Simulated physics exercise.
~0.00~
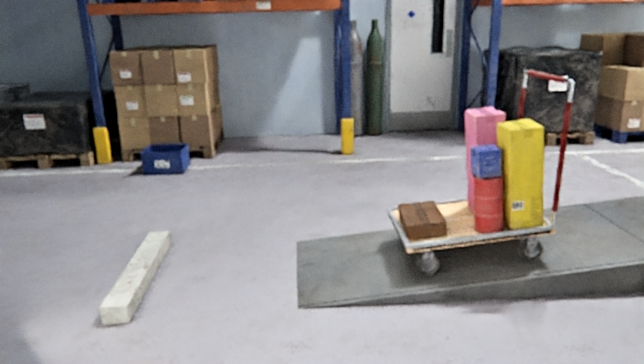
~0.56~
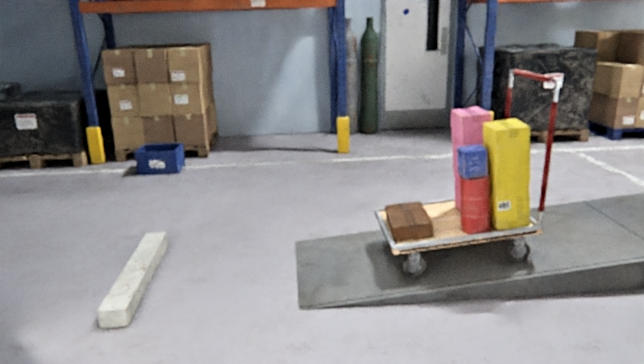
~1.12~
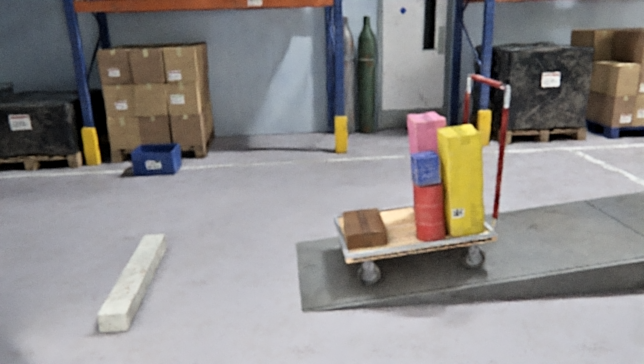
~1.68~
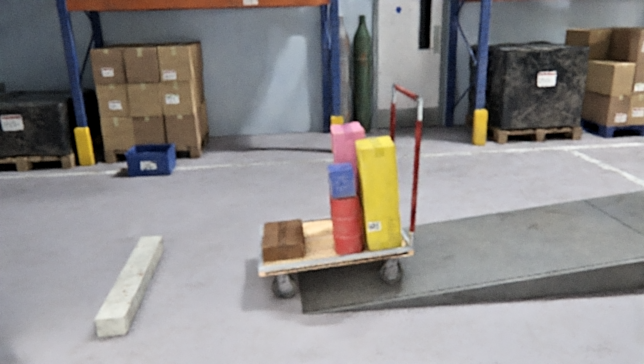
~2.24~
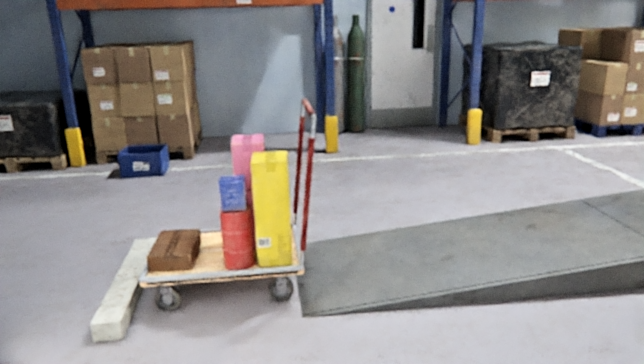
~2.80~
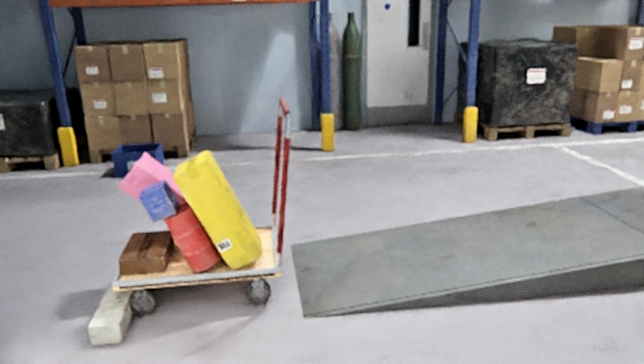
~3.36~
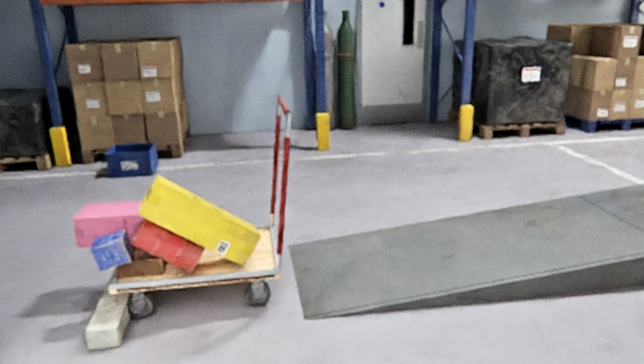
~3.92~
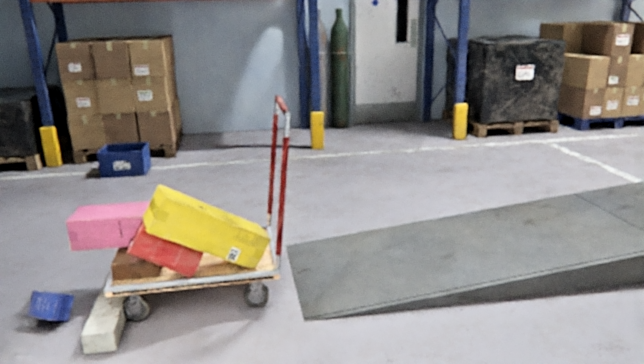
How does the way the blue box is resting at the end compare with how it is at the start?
At the start the blue box is upright among the load on the trolley. By the end it is lying on its side on the floor, just left of the kerb.
